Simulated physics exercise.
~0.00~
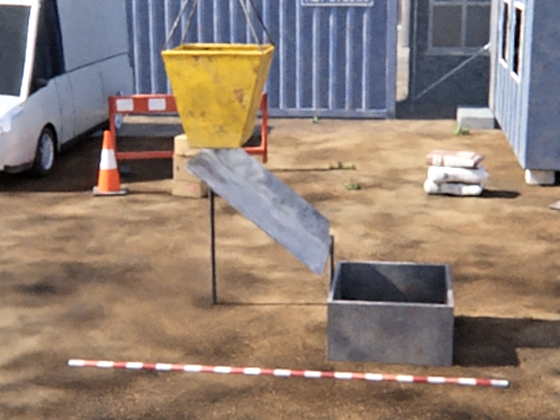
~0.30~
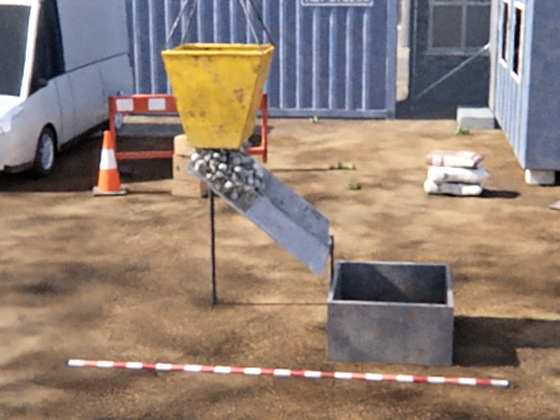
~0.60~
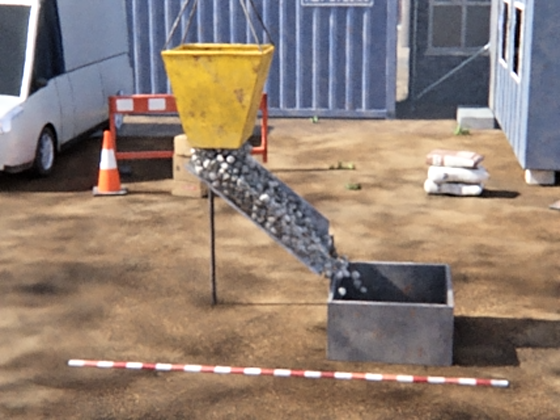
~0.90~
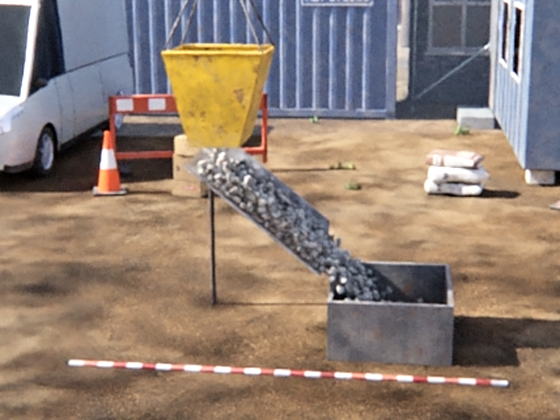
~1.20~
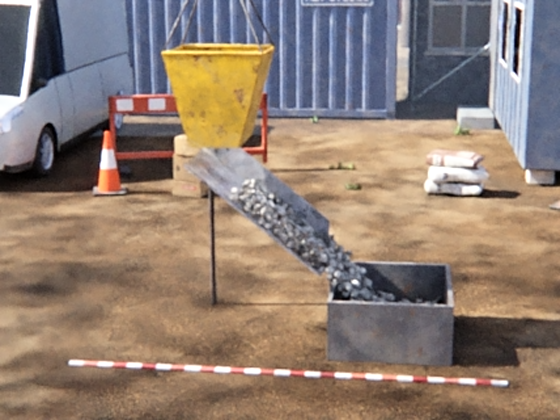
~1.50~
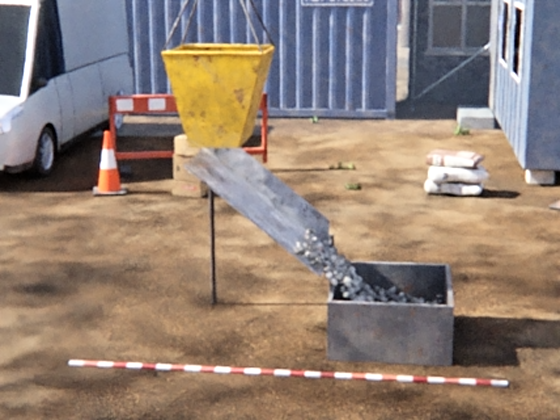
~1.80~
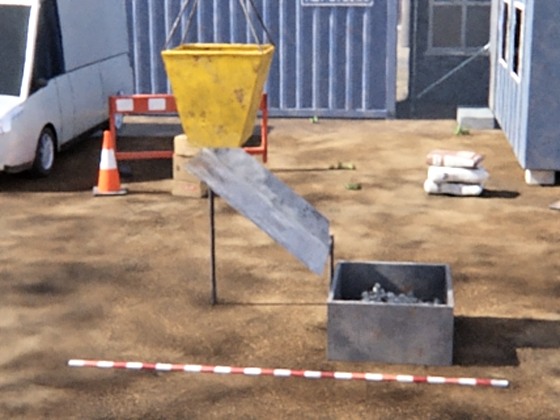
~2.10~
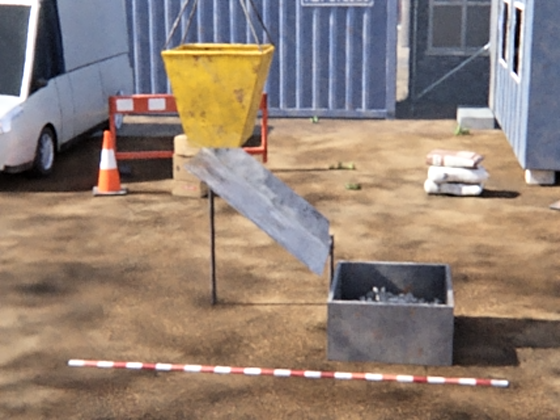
Grey stones drop from a yellow skip, slide down a steel slope and settle in a bin.
